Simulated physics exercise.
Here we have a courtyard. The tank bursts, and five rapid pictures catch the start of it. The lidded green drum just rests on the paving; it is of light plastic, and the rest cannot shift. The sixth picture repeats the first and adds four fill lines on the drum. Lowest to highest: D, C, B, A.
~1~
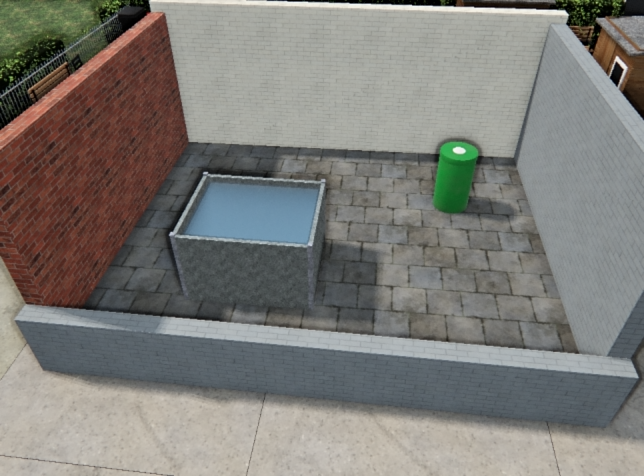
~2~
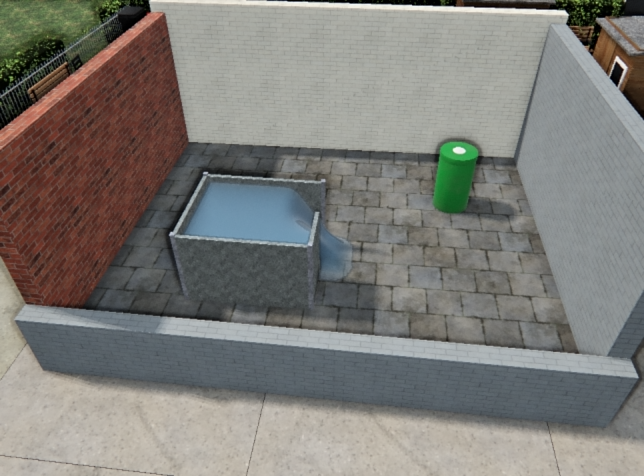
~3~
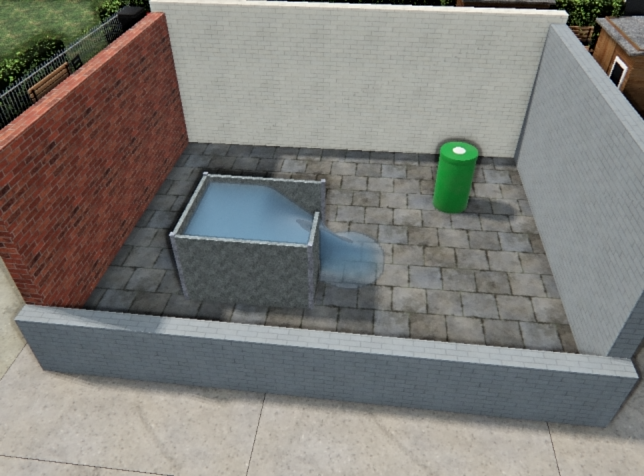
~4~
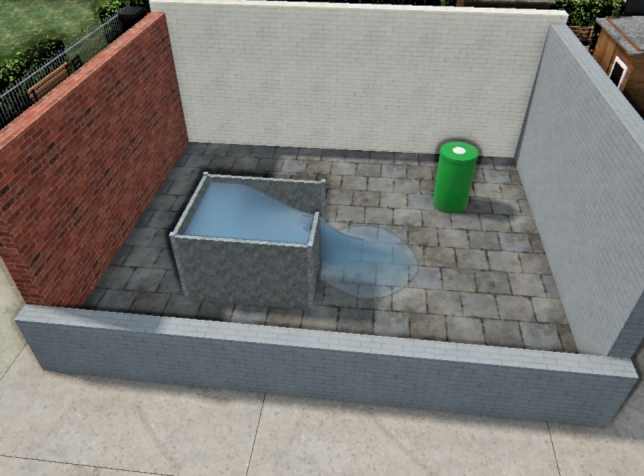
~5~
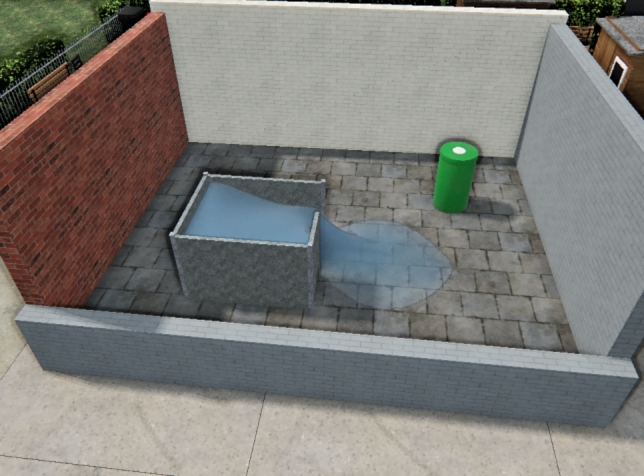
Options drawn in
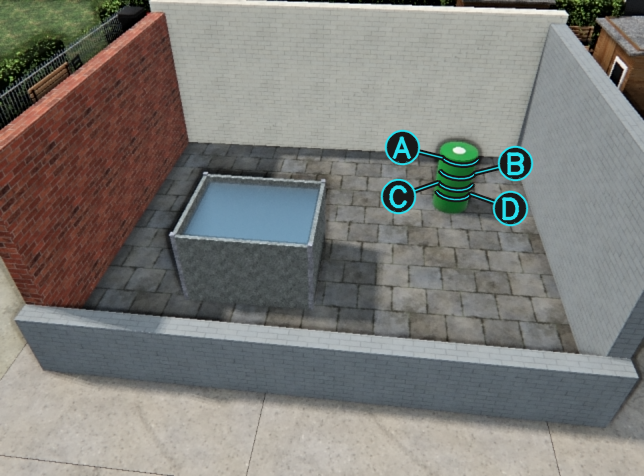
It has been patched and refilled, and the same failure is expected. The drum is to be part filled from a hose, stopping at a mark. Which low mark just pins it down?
That is mark D.
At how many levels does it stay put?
All of the four.
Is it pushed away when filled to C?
No.
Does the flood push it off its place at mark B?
No, that is safe.
On the marked copy, A at (461, 165); B at (458, 178); C at (456, 190); D at (454, 199); from the bottom up D, C, B, A.
If A is chosen, it does not move.
If B is chosen, it does not move.
If C is chosen, it does not move.
If D is chosen, it does not move.
